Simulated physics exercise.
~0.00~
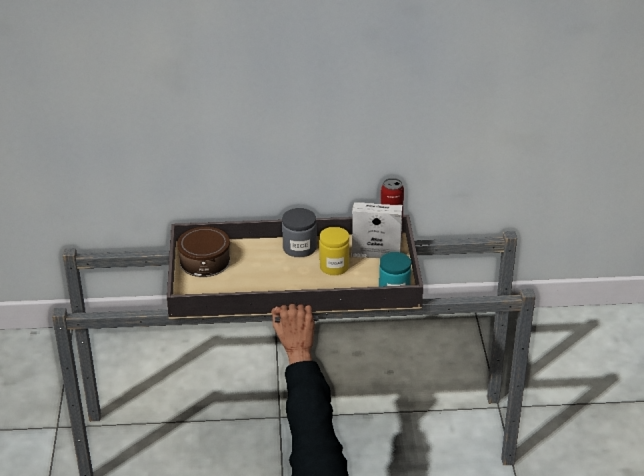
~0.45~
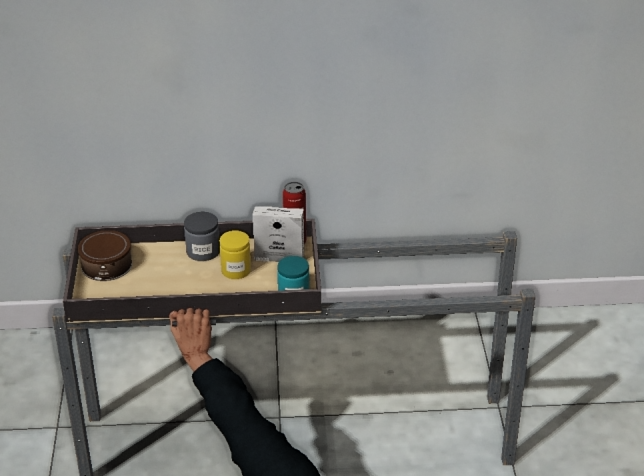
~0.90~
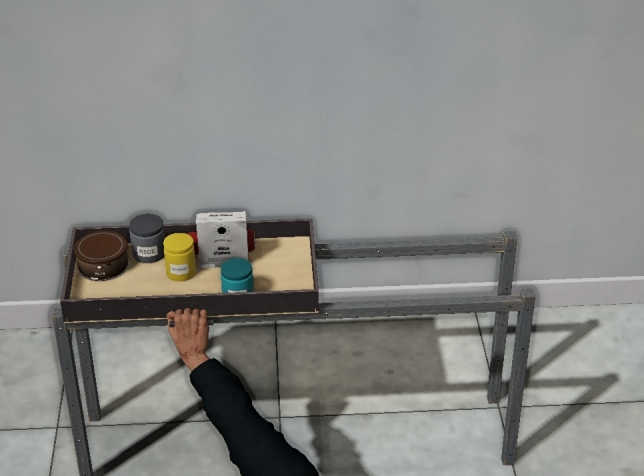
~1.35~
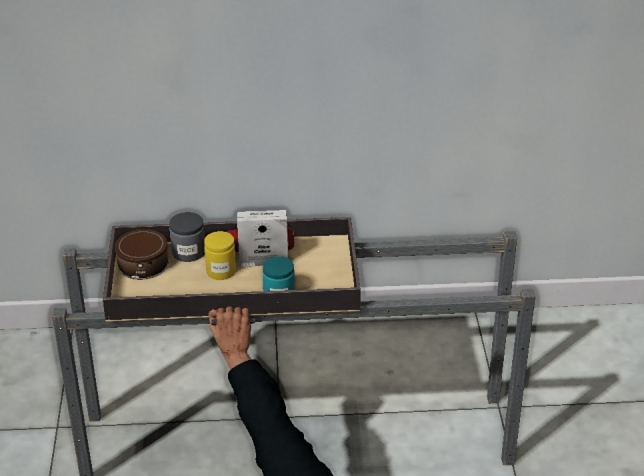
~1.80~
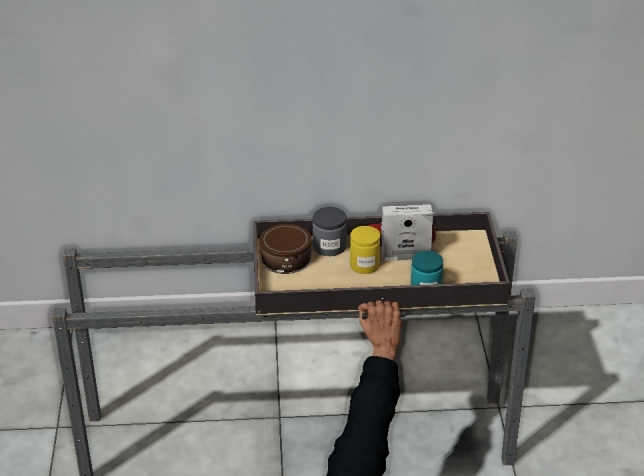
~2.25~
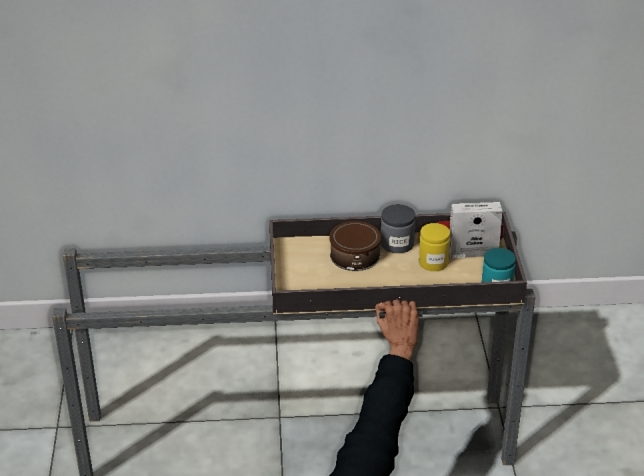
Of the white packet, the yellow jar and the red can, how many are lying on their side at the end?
One of them is on its side, the red can. The white packet and the yellow jar are still standing.
